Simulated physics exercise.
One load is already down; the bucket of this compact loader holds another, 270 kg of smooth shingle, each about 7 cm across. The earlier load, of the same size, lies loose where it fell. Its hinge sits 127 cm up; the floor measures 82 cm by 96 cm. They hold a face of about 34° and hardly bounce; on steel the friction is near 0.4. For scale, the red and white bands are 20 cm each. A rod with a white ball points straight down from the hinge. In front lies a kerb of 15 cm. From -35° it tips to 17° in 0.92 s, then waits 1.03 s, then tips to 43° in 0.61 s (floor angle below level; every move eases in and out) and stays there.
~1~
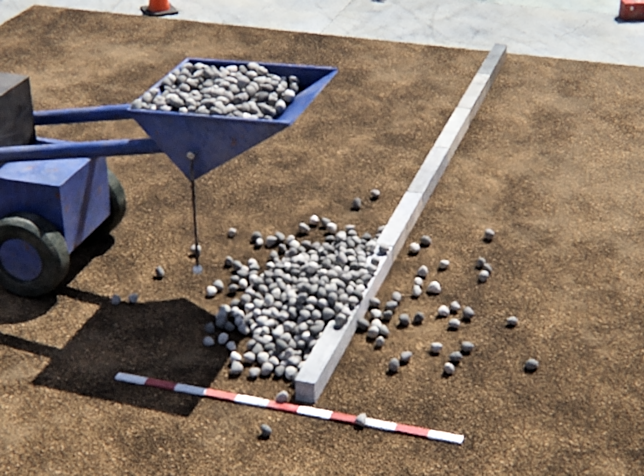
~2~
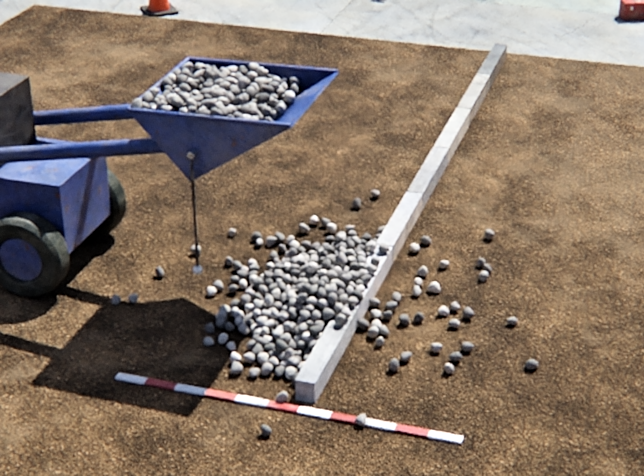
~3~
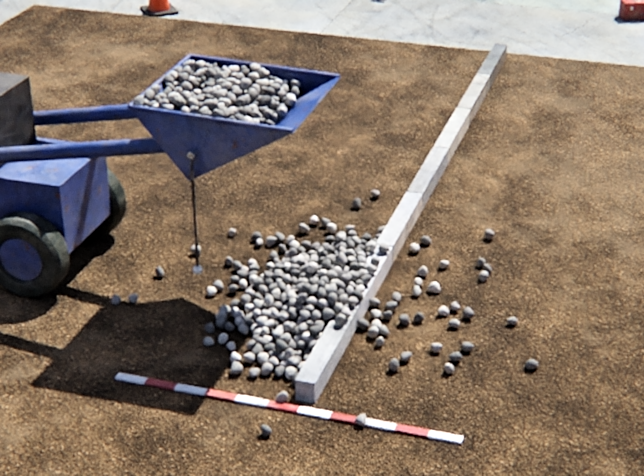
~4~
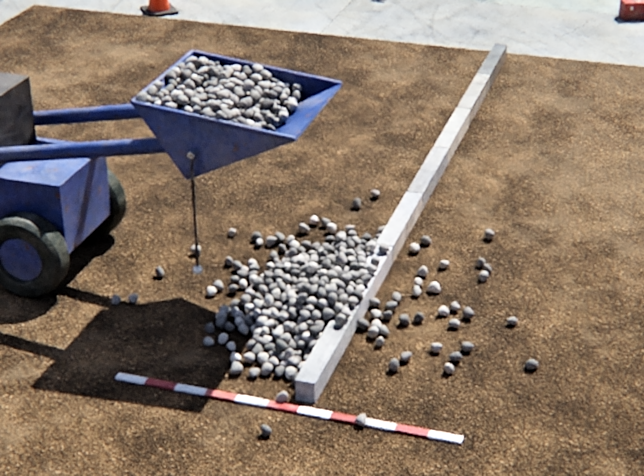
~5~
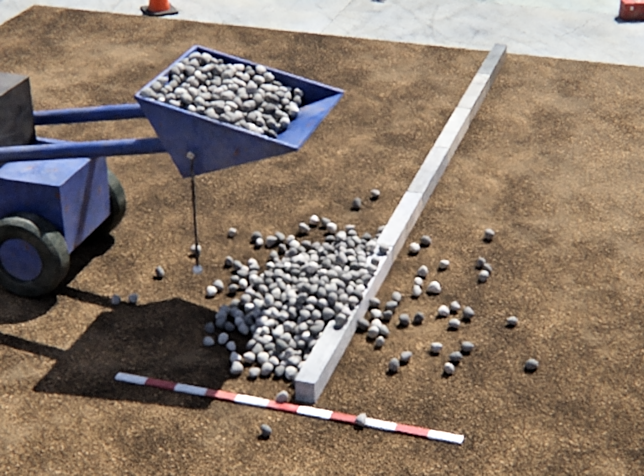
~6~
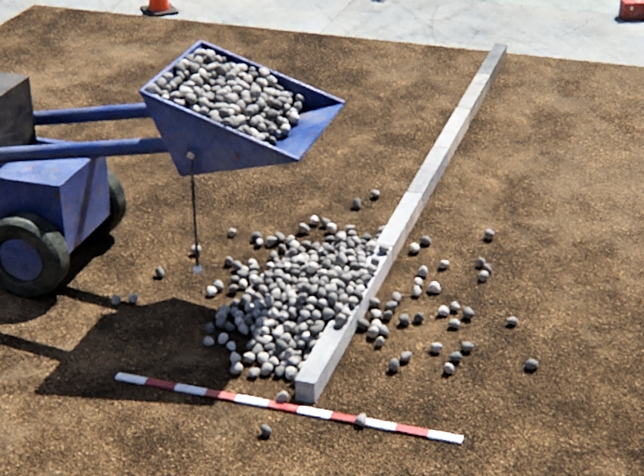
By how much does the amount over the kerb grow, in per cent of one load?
About 66 per cent.
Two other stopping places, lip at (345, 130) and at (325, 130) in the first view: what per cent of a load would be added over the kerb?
Near 100 per cent from the first place, 90 from the second.
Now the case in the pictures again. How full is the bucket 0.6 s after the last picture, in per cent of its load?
About 95 per cent.
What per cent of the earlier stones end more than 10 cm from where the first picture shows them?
Roughly 10 per cent of them.
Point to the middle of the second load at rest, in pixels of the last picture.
Near (384, 303).
Then, 0.3 s after the last picture the floor is at 9°; in per cent of one load, 100 in the bucket, 93 on this side of the kerb, 7 over the kerb; the foremost stones are at (482, 325).
Then, 0.6 s after the last picture the floor is at 17°; in per cent of one load, 96 in the bucket, 97 on this side of the kerb, 7 over the kerb; the foremost stones are at (482, 325).
Then, 2.6 s after the last picture the floor is at 43°; in per cent of one load, 0 in the bucket, 127 on this side of the kerb, 73 over the kerb; the foremost stones are at (527, 324).
Then, 5.1 s after the last picture the floor is at 43°; in per cent of one load, 0 in the bucket, 127 on this side of the kerb, 73 over the kerb; the foremost stones are at (528, 324). Net gain over the kerb, 66.
